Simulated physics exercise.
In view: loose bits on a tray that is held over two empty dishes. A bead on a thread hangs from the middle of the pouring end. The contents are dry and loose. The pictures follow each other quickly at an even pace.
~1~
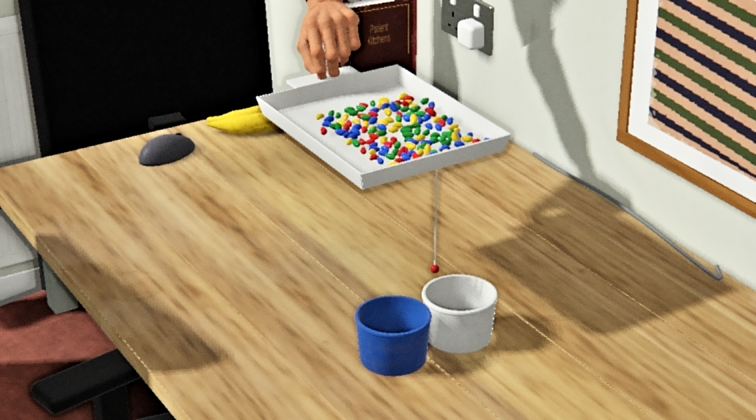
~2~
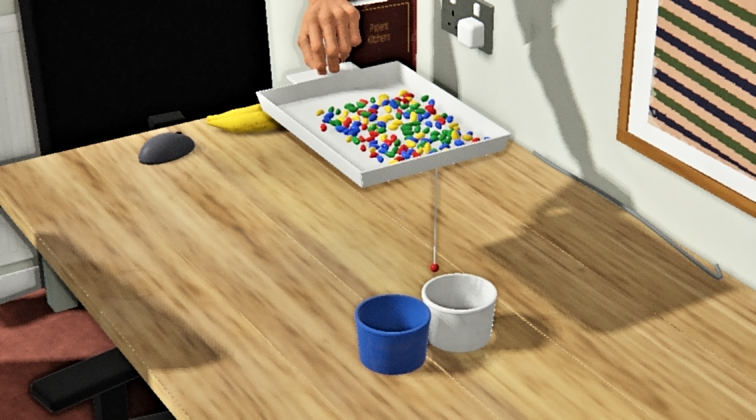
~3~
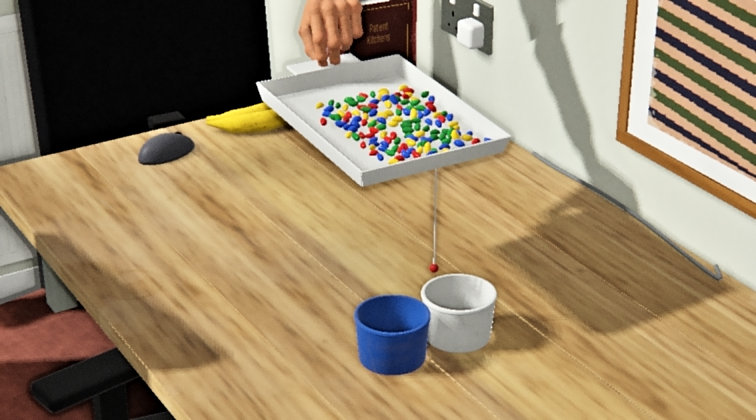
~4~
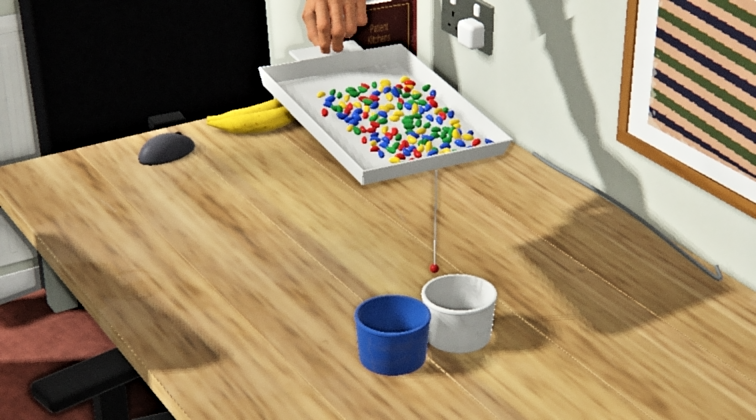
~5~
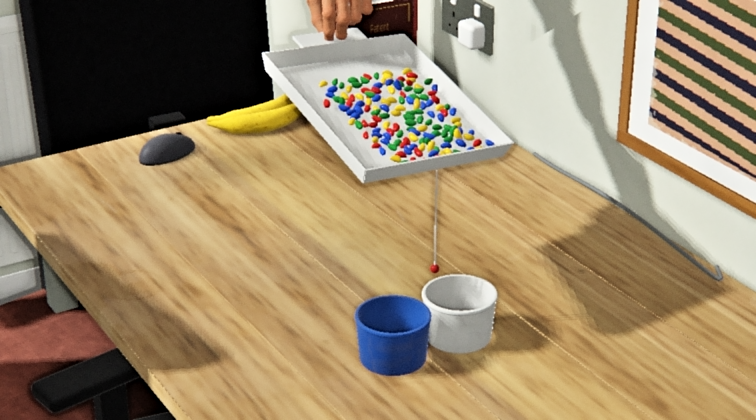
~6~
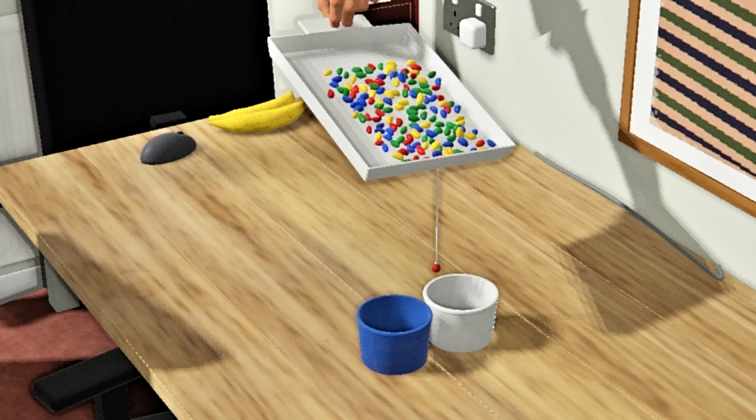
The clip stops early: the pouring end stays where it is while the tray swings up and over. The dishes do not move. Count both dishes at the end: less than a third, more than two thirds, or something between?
Caught overall: Under a third.
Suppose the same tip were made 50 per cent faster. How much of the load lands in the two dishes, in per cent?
Some 20 per cent.
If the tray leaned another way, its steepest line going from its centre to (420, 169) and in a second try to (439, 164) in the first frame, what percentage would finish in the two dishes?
The first gives 60 %, the second 30 %.
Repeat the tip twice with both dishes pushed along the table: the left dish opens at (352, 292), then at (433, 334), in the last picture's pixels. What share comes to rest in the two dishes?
Near 0 % and 10 %.
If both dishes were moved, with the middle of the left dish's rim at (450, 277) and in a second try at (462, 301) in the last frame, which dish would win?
In turn: The right-hand dish; the right-hand dish.
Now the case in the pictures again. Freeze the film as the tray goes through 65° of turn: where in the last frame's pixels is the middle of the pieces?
At about (453, 118).
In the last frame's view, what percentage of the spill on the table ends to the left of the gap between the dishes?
About 0 per cent.
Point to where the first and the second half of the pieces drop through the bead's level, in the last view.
First near (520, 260), later near (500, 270).
Shortly afterwards, tray tipped steeply; the whole lot on the tray.
Next, tray tipped past a quarter turn; near a quarter on the tray; only a few in the right dish; near a quarter outside both; near half in the air.
Some moments later, tray tipped past a quarter turn; a little in the right dish; the bulk outside both.
In the end, tray tipped past a quarter turn; none at all in the left dish; a little in the right dish; the bulk outside both.
